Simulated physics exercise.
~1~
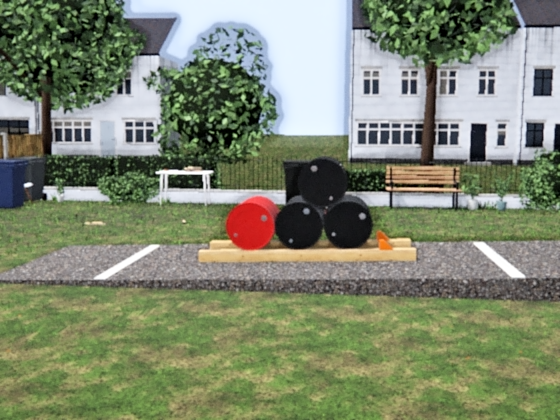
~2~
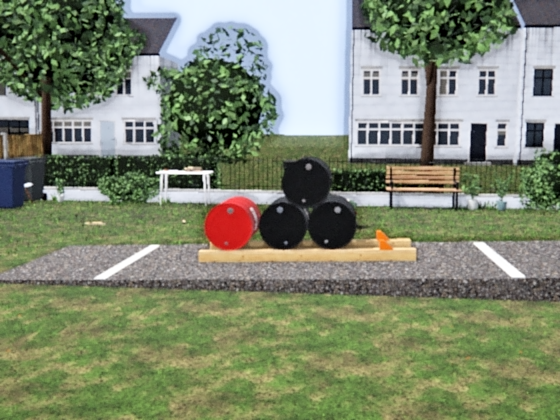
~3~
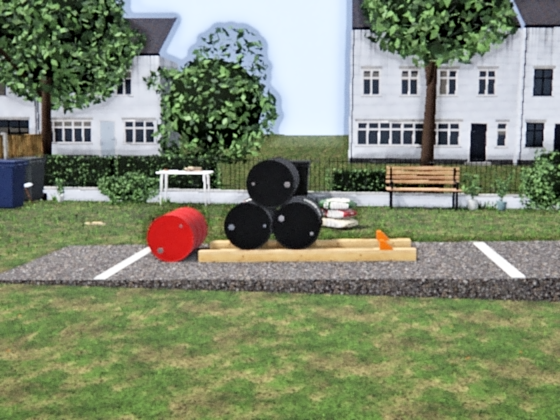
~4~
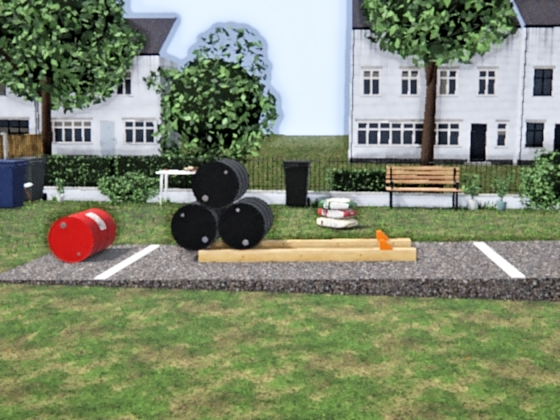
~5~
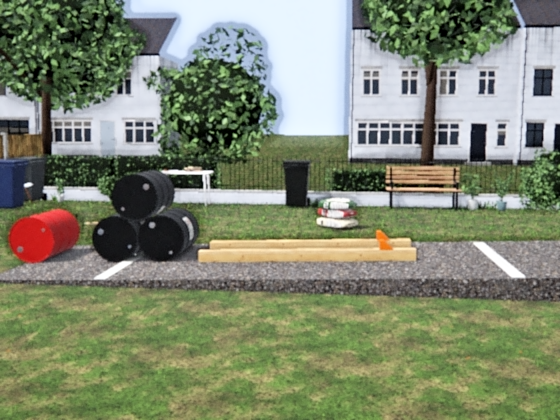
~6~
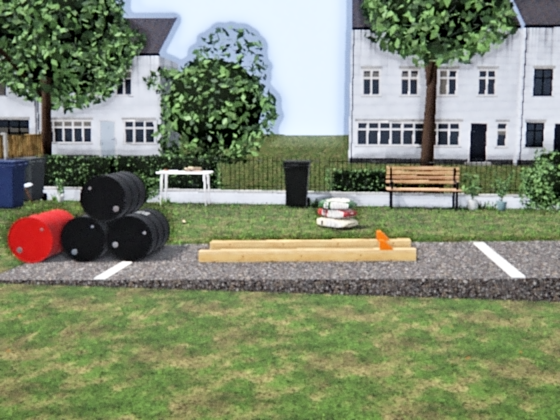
In this clip, a red drum and three stacked black drums roll left along timber beams and onto the gravel, the red one leading across the white line. The black drums follow, still piled, and end up bunched beside the red drum at the left, the beams left empty.
